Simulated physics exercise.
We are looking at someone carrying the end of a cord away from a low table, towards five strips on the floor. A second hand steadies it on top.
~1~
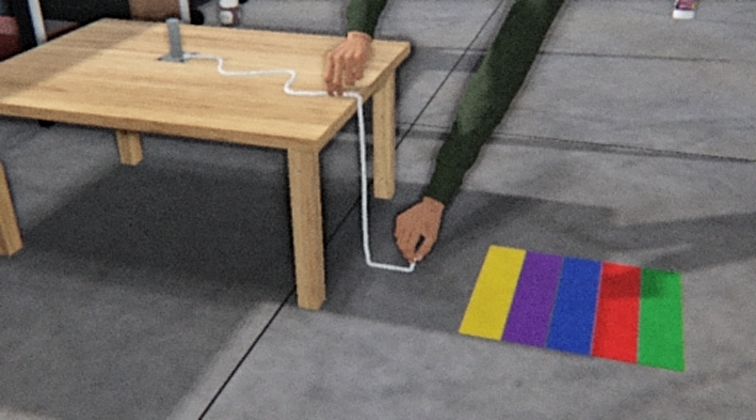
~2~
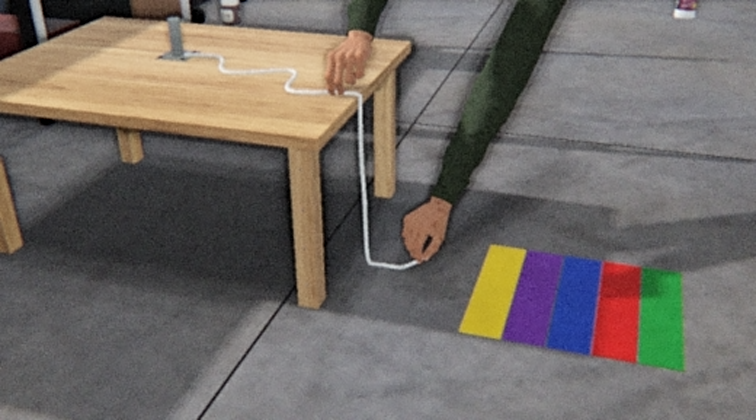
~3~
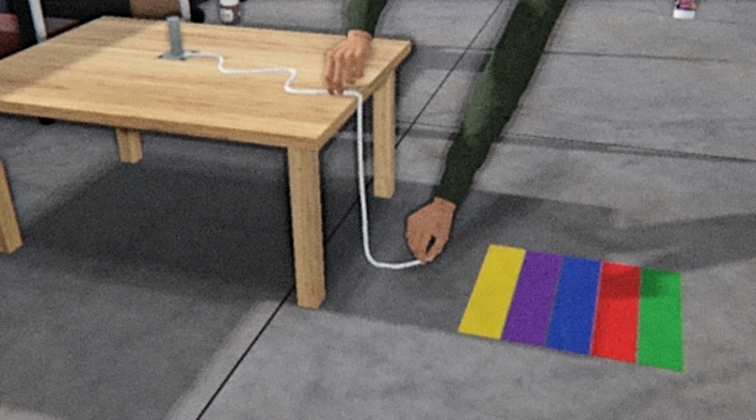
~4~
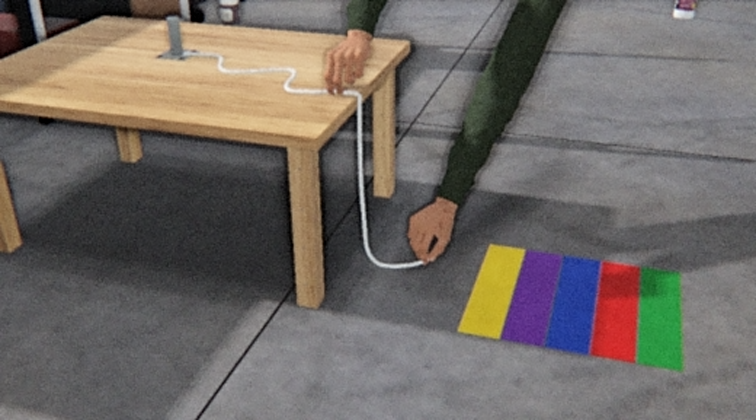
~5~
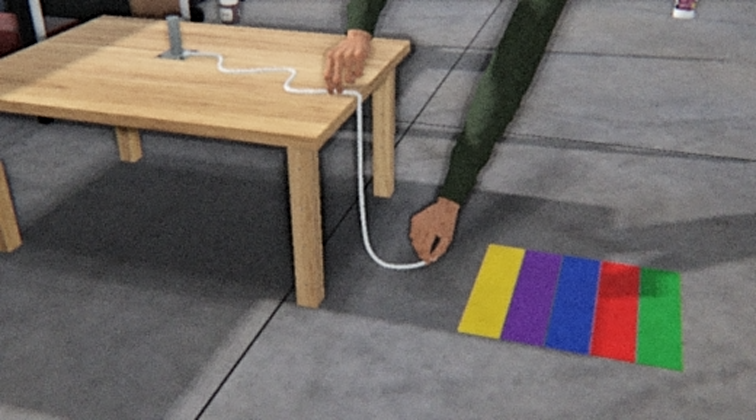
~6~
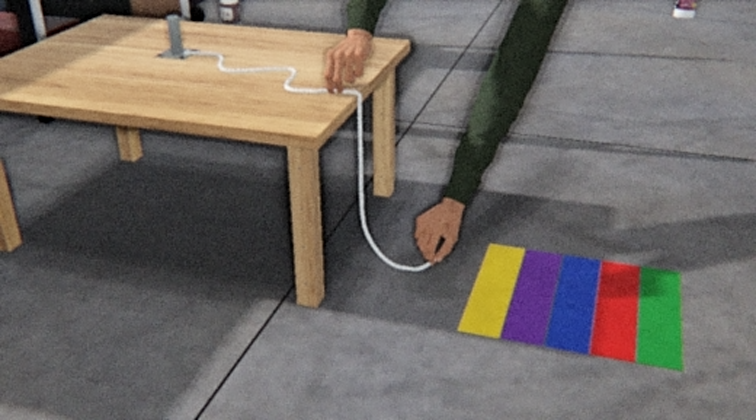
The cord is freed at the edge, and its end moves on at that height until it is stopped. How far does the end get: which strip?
The end stops over the red strip.
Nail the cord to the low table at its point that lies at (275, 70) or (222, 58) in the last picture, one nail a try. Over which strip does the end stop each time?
One after the other, blue; red.
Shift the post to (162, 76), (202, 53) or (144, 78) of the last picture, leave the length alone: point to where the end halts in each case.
The places are (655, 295), (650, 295) and (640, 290).
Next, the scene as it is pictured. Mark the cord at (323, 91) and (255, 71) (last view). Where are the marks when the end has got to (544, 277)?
About (374, 120), and the other about (281, 71).
Soon after, end near (544, 277); over purple.
After that, end near (592, 284); over blue.
At the stop, end near (621, 289); over red. It gets as far as the red strip.
